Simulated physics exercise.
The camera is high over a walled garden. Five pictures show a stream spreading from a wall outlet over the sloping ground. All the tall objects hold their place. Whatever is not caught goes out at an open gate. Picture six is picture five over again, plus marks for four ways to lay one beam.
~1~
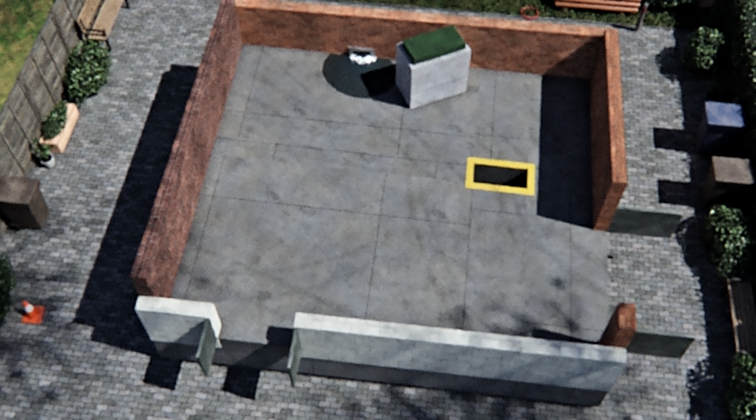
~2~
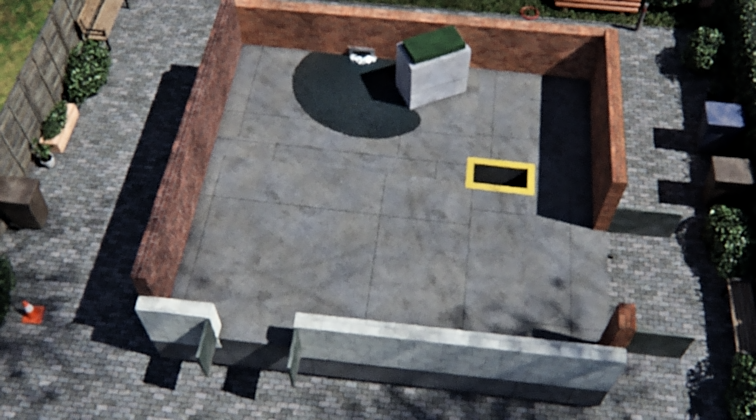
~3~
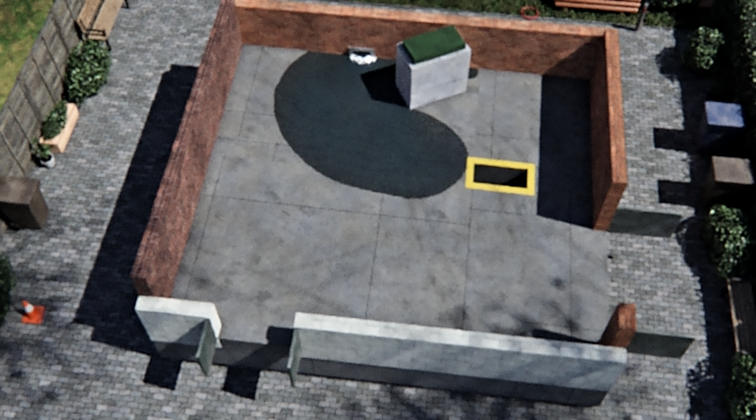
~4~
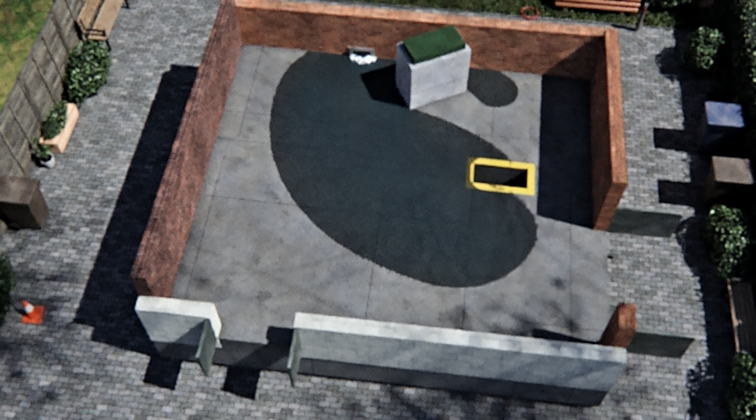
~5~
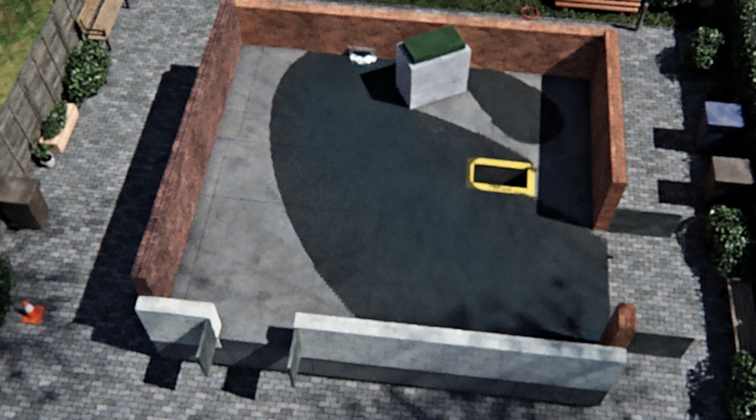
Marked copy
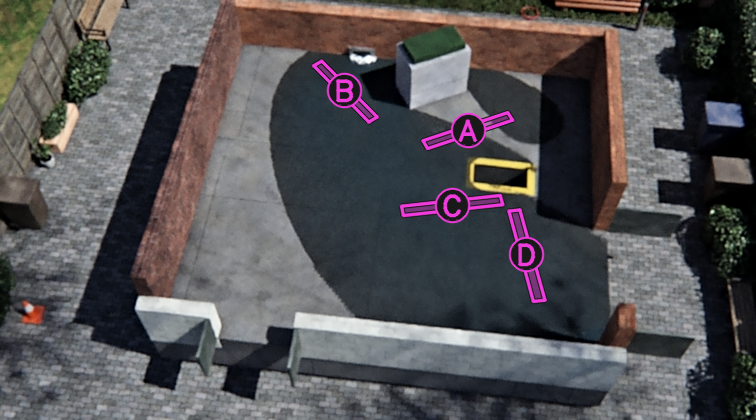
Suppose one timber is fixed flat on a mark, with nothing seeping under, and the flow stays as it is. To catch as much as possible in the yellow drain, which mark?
C beats the others.
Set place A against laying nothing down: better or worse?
Place A is worse.
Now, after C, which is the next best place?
It is B.
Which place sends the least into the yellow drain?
Here it is place A.
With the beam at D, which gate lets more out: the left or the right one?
The right gate.
In magenta, A from (425, 144) to (510, 116); B from (317, 63) to (373, 119); C from (402, 210) to (501, 200); D from (514, 210) to (539, 300).
For place A, about 3 % of the stream goes into the yellow drain, about 97 % out by the gates.
For place B, about 27 % of the stream goes into the yellow drain, about 73 % out by the gates.
For place C, about 47 % of the stream goes into the yellow drain, about 53 % out by the gates.
For place D, about 11 % of the stream goes into the yellow drain, about 89 % out by the gates.
